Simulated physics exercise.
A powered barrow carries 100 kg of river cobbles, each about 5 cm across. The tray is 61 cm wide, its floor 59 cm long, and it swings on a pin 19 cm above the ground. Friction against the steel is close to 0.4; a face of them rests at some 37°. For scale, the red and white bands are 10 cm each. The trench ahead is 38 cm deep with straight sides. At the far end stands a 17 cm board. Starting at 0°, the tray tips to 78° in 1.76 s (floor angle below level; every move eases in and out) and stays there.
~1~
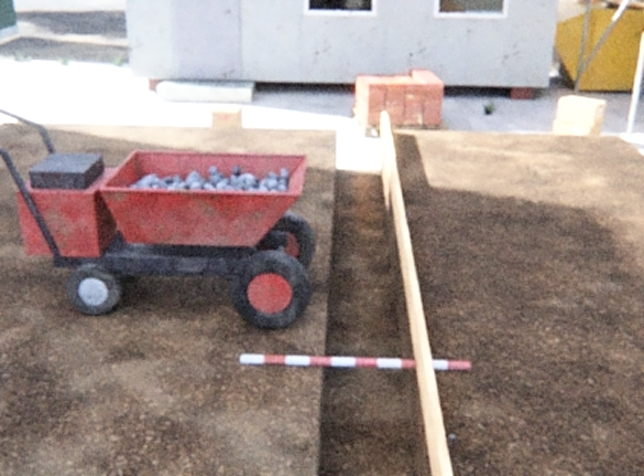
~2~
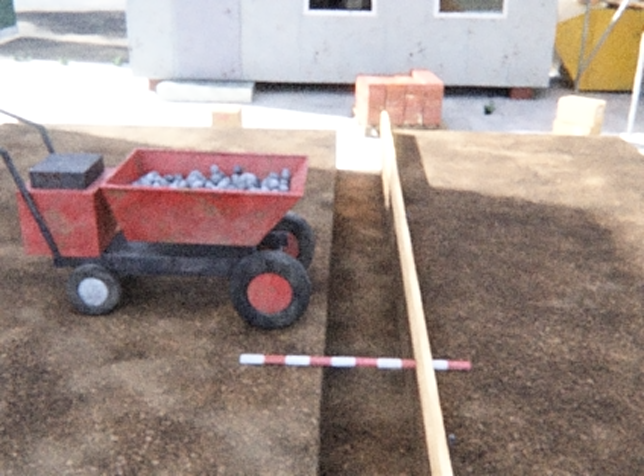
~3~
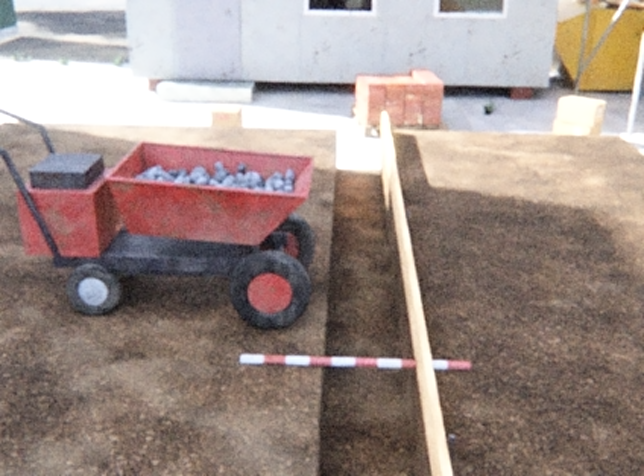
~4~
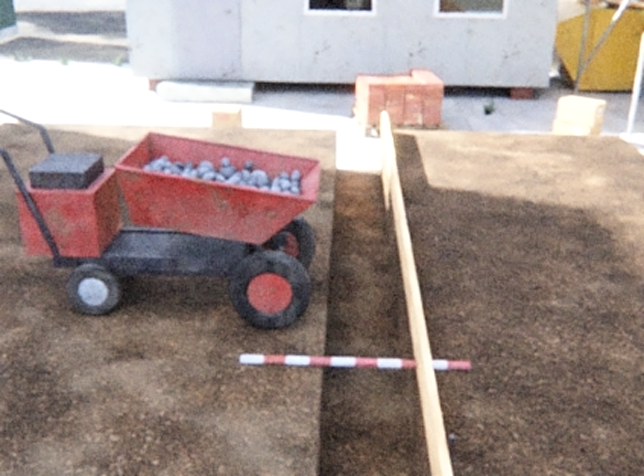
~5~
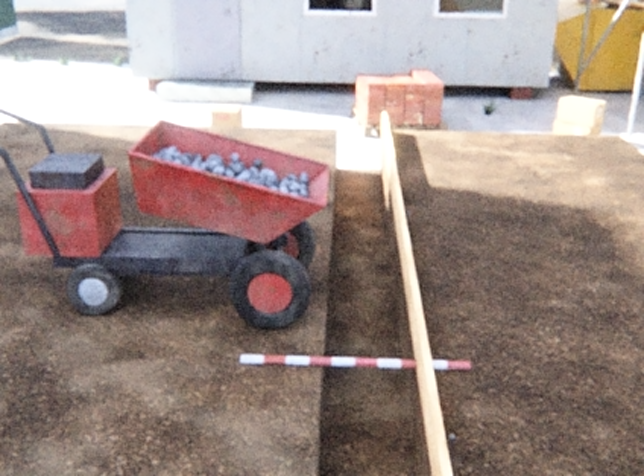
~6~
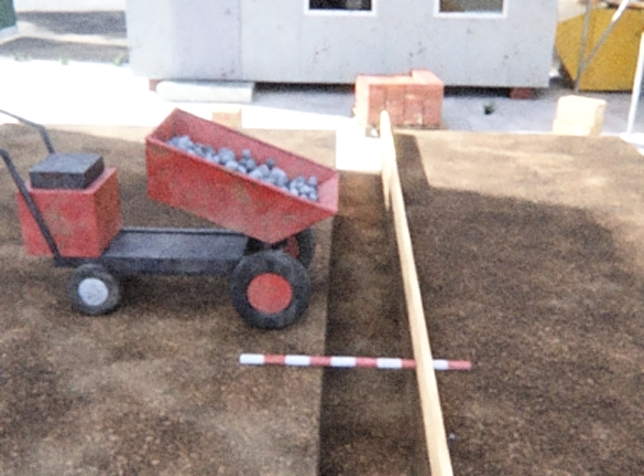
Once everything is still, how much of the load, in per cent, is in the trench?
Some 78 per cent of it.
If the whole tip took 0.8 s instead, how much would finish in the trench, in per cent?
It would be near 70 per cent.
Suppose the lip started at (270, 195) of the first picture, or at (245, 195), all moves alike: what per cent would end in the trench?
Near 100 per cent from the first place, 100 from the second.
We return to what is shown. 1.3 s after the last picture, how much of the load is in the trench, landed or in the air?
About 45 per cent by then.
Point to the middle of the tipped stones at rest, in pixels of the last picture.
Their middle is at about (384, 356).
Then, 0.7 s after the last picture the floor is at 66°, 99 % in the tray, 1 % in the trench; the foremost stones are at (389, 252).
Then, 1.3 s after the last picture the floor is at 78°, 36 % in the tray, 45 % in the trench, 19 % past the trench; the foremost stones are at (501, 301).
Then, 1.6 s after the last picture the floor is at 78°, 8 % in the tray, 70 % in the trench, 22 % past the trench; the foremost stones are at (545, 300).
Then, 3.6 s after the last picture the floor is at 78°, 0 % in the tray, 78 % in the trench, 22 % past the trench; the foremost stones are at (560, 301).
